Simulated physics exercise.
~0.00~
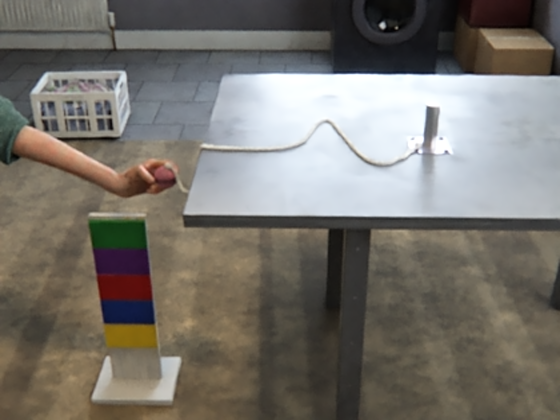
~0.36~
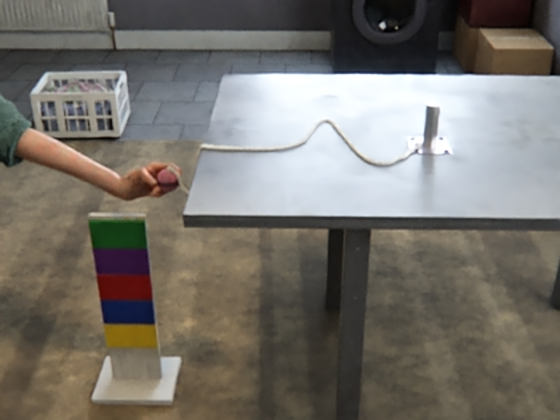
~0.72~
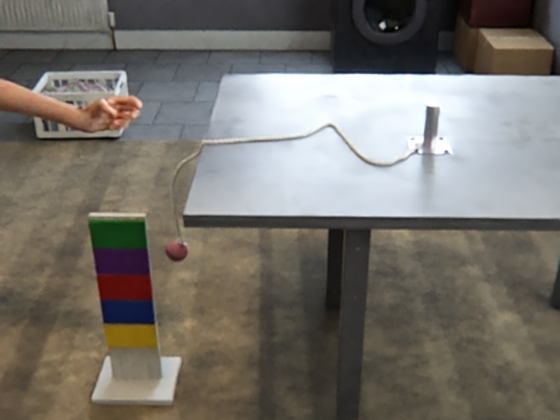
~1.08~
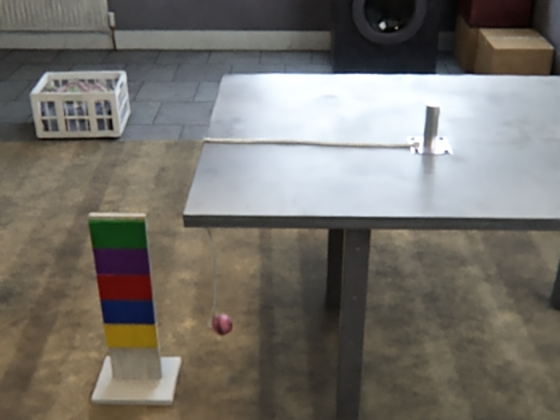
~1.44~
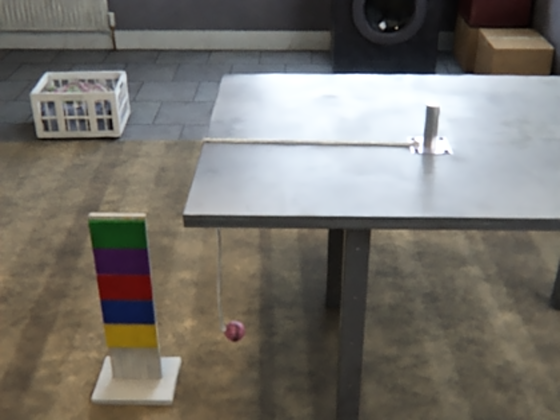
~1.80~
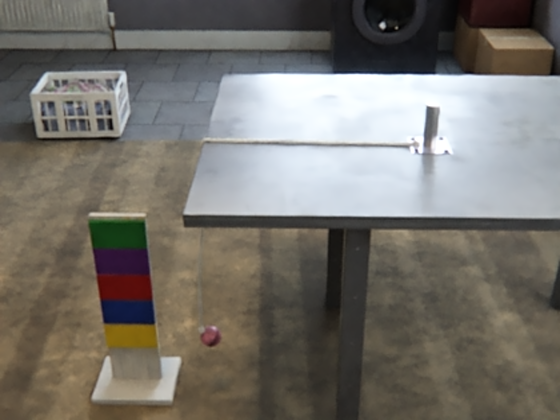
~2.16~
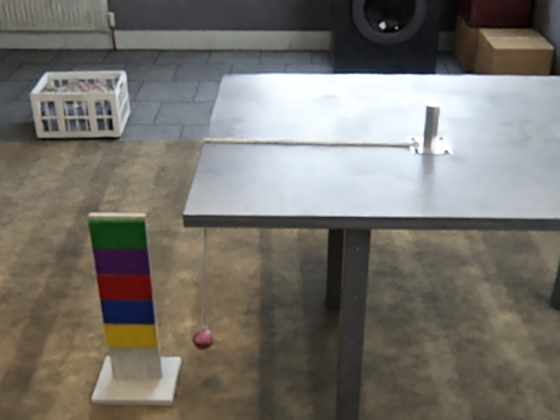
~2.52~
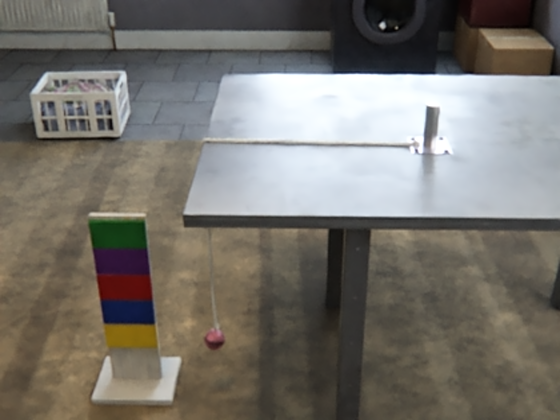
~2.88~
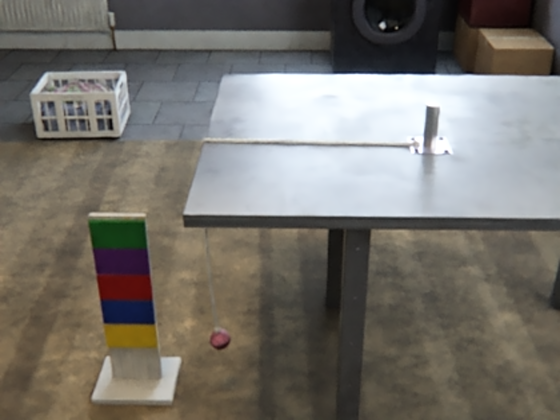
The clip shows a hand holding a pink ball on a cord at a table's edge, beside a board with five coloured bands. The hand lets go and withdraws, the ball drops, the cord pulls straight across the table, and the ball sways slightly, ending level with the yellow band.
